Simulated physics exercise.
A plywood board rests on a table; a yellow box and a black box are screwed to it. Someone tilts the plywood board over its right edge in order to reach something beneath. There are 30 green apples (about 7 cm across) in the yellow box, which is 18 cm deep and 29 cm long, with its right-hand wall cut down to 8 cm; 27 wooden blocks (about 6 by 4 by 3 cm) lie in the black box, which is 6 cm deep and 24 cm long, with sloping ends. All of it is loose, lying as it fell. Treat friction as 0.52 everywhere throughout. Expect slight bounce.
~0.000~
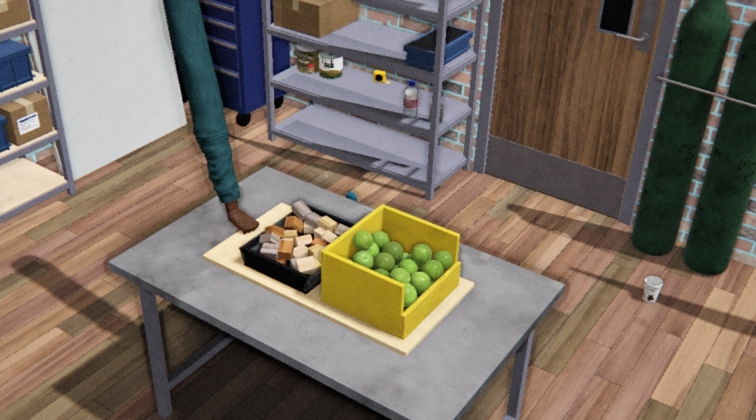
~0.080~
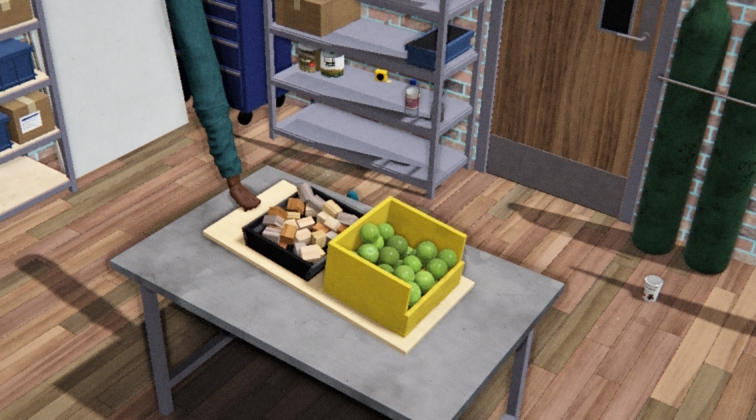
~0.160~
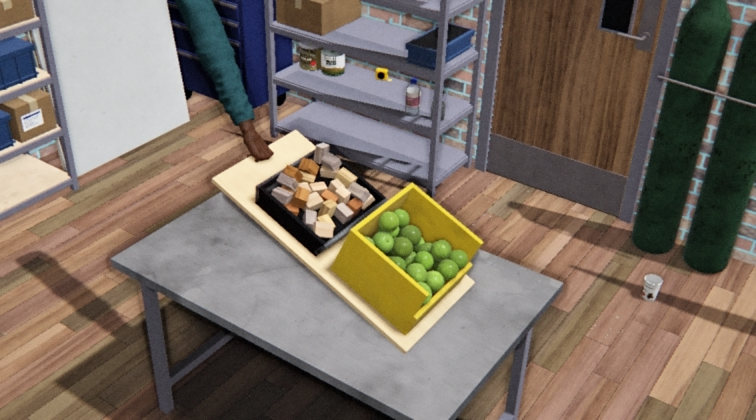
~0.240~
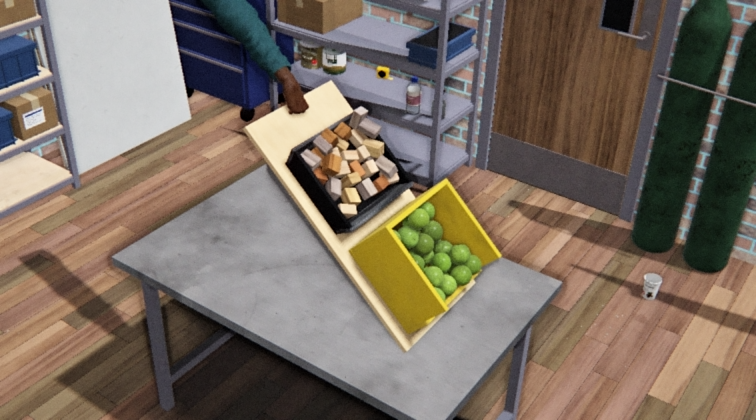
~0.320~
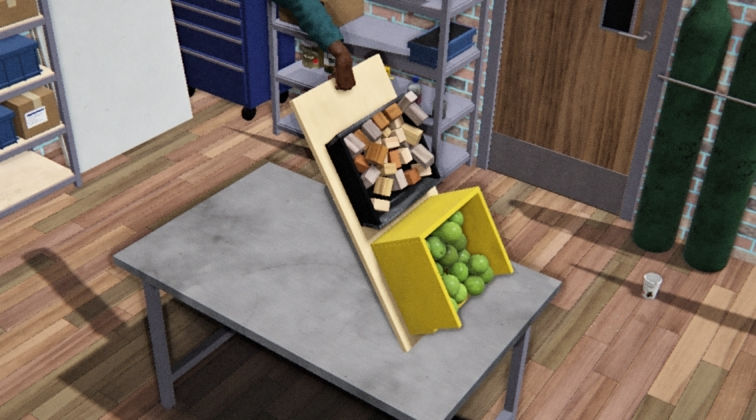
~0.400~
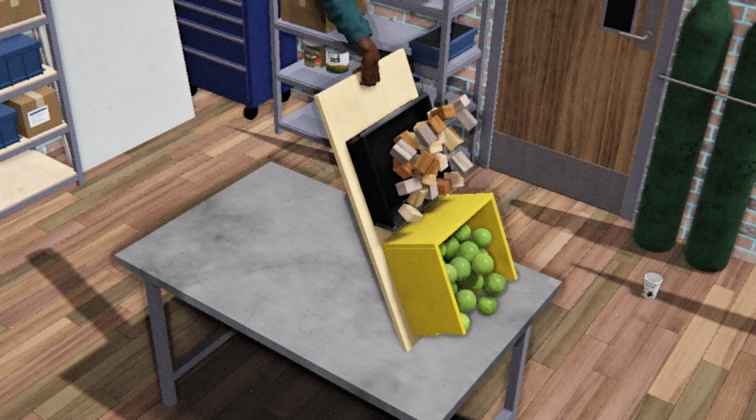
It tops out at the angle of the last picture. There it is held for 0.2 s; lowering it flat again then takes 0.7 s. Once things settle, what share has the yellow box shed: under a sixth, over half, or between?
It sheds the bulk.
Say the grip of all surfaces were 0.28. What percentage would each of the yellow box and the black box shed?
Yellow box 70, black box 100 per cent.
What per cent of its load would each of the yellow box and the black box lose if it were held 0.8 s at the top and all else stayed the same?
In that case you'd see yellow box shed 80 percent of its load and black box shed 100 percent.
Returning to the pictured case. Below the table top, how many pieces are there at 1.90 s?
The number is close to 40.
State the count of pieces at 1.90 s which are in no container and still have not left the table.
I'd say close to 10 in all.
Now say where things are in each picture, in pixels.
In the first frame (places track the rim corner closest to us here; the camera moves round a little), yellow box (404, 286); black box (309, 277); tipped 0°; all still inside.
In the second frame, yellow box (411, 287); black box (312, 266); tipped 7°.
In the third frame, yellow box (428, 295); black box (325, 244); tipped 23°.
In the fourth frame, yellow box (448, 310); black box (351, 228); tipped 43°.
In the fifth frame, yellow box (461, 327); black box (380, 225); tipped 59°.
In the sixth frame, yellow box (465, 334); black box (394, 227); tipped 66°; 28 out, the lowest apple at (487, 305).
After 0.64 s, tilt 65°; the yellow box is down by 18 of 30 and the black box is down by 27 of 27.
After 0.94 s, tilt 34°; the yellow box is down by 23 of 30 and the black box is down by 27 of 27.
After 1.36 s, tilt 0°; the yellow box is down by 23 of 30 and the black box is down by 27 of 27.
Outcome (at 1.90 s), the yellow box is down by 23 of 30 and the black box is down by 27 of 27. Asked share, 23 of 30, 77 per cent.
